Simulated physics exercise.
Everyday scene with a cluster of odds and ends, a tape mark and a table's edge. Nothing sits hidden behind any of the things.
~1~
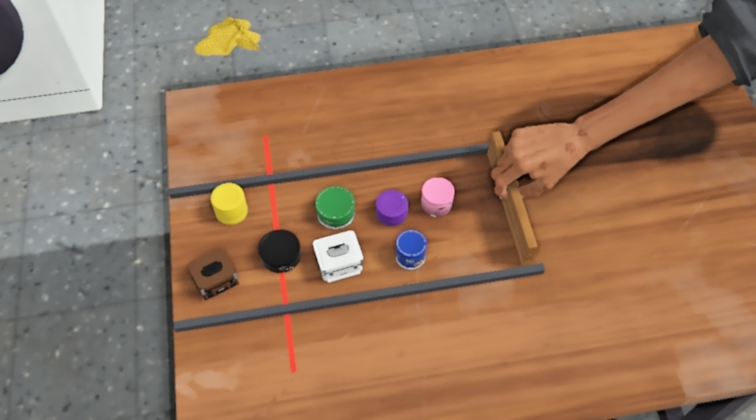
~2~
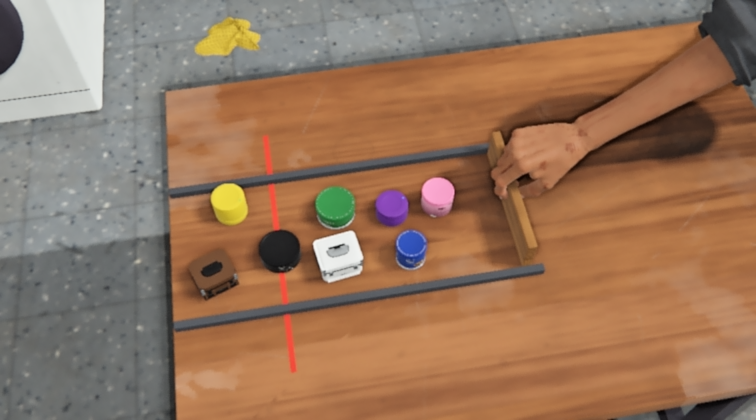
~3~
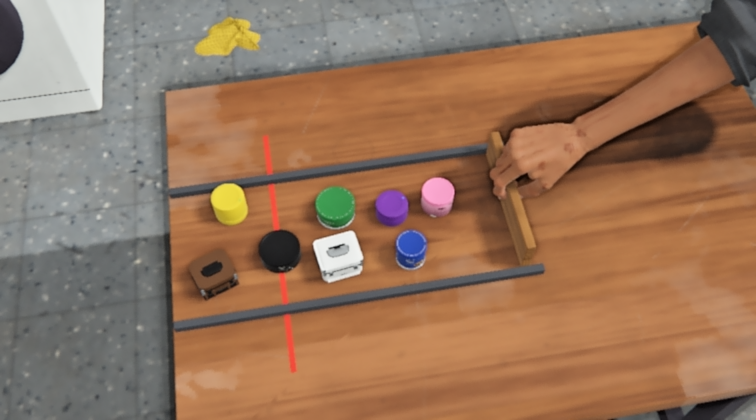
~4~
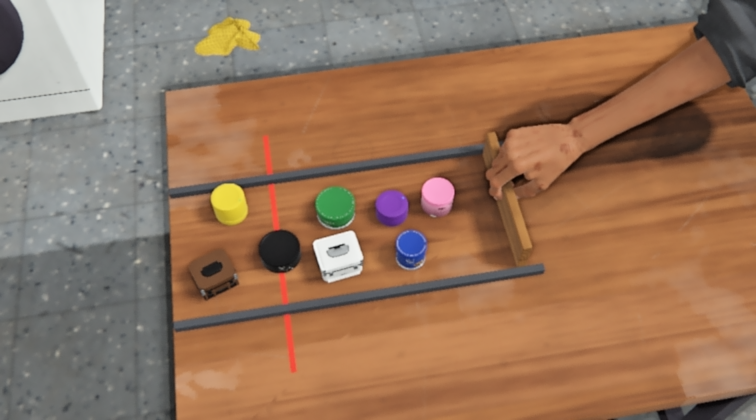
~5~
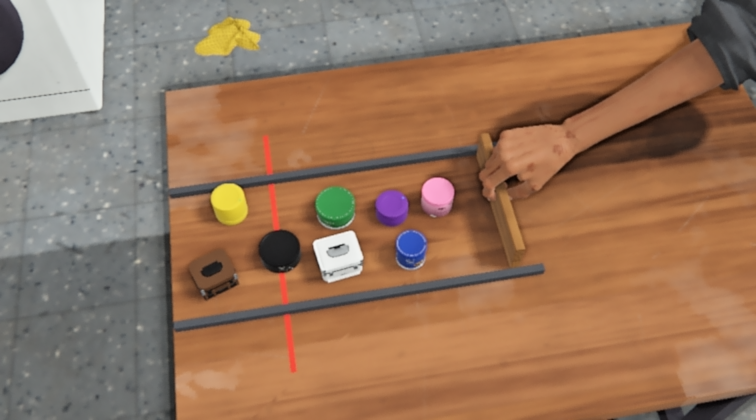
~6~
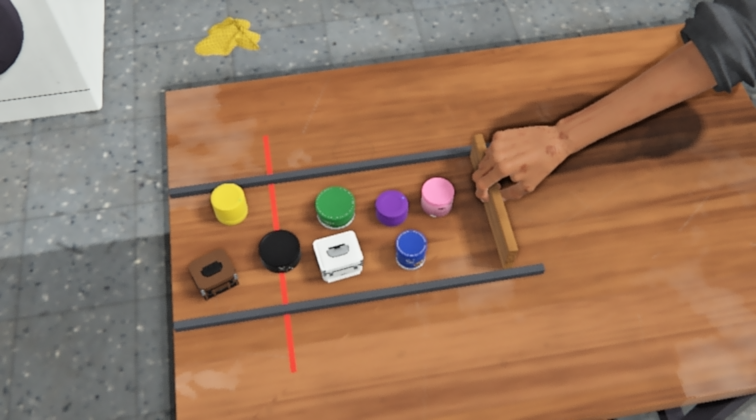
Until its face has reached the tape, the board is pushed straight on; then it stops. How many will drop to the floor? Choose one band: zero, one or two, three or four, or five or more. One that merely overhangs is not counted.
Zero.
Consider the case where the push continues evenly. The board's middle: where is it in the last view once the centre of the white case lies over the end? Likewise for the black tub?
First it's close to (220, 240), next close to (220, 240).
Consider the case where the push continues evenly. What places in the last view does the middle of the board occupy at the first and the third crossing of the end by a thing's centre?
(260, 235), later (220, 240).
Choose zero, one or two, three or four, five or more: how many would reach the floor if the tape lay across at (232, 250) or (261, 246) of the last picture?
The falls would be 1 or 2; no fall at all.
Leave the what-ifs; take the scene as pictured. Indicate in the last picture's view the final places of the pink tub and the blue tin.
Going in order: First (260, 225), then (267, 284).
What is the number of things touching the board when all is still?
3 end up touching it.
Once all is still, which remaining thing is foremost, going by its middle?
That's the brown case, it ends up nearest.
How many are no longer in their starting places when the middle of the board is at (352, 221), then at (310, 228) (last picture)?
6 at one spot and 7 at the other.
Soon after, none off yet; brown case at rest near (214, 274); yellow lid at rest near (230, 205); black tub at rest near (280, 252).
In the end, the number that fall off is zero.
